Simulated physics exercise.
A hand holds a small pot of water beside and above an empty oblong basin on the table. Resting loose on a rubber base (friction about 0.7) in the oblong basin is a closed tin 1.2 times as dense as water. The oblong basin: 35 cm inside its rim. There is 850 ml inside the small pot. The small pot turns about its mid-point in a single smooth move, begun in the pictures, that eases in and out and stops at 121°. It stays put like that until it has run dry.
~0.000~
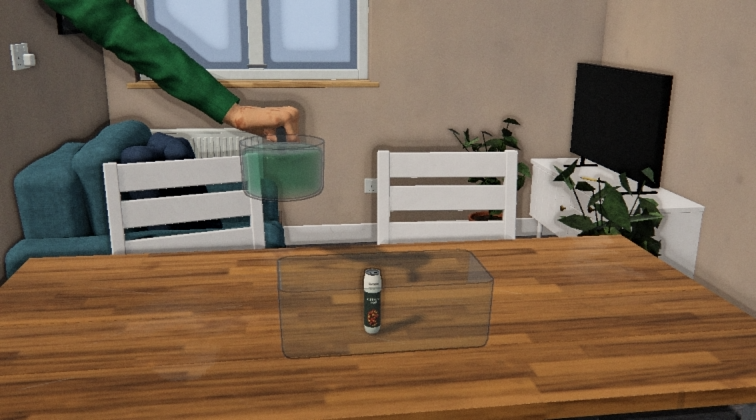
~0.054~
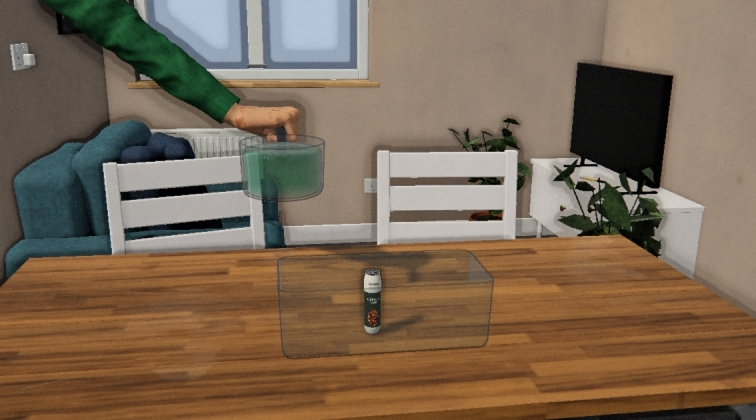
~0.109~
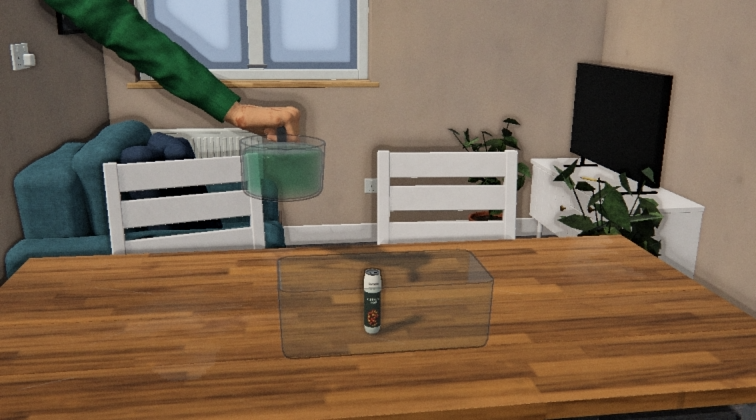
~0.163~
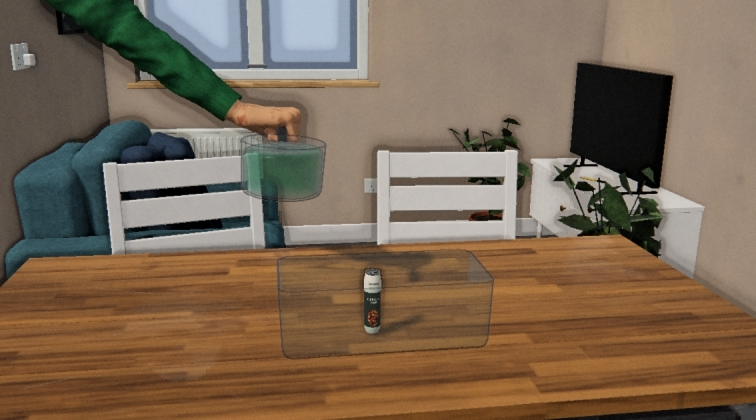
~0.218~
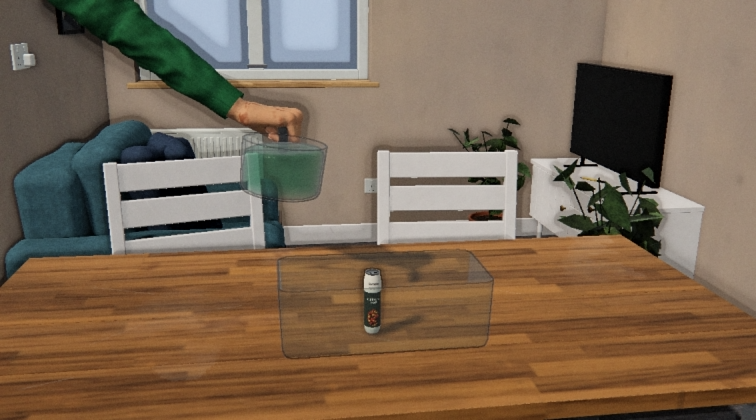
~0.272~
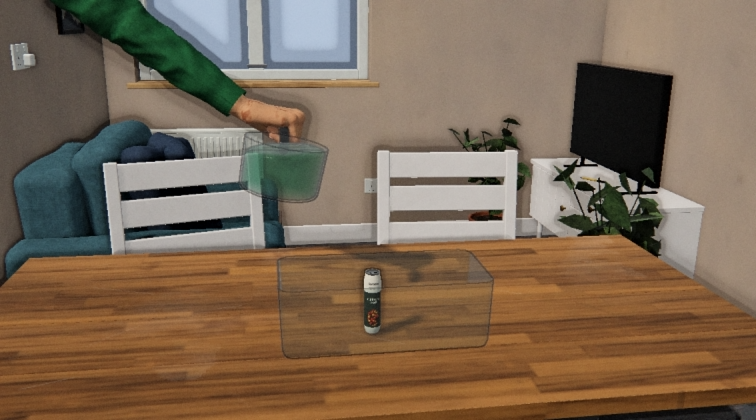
The video shows a green-sleeved hand holding a small transparent pot of water above a wooden table, where a small tin stands at a clear oblong basin; the pot stays level at first, then tilts slightly to the right.
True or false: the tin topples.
False.
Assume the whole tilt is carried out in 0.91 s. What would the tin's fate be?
Outcome - the tin comes down.
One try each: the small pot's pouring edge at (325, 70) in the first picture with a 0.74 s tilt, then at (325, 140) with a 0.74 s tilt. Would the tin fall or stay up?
Try 1: Tipped over; try 2: Tipped over.
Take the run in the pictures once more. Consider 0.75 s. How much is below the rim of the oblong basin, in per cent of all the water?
Some 12 per cent.
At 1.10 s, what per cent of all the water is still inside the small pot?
What remains is about 7 percent of it all.
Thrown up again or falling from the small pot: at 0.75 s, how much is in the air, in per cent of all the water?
Around 32 in a hundred.
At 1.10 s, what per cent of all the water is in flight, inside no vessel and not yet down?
Airborne fraction: Approx. 12 %.
By 0.75 s the tilt is 70° and 56 per cent is still to pour; the tin stands where it began.
By 1.10 s the tilt is 110° and 7 per cent is still to pour; the tin stands where it began.
By 1.47 s the tilt is 121° and 0 per cent is still to pour; the tin stands where it began.
By 1.87 s the tilt is 121° and 0 per cent is still to pour; the tin stands where it began.
At rest the tin stands where it began.
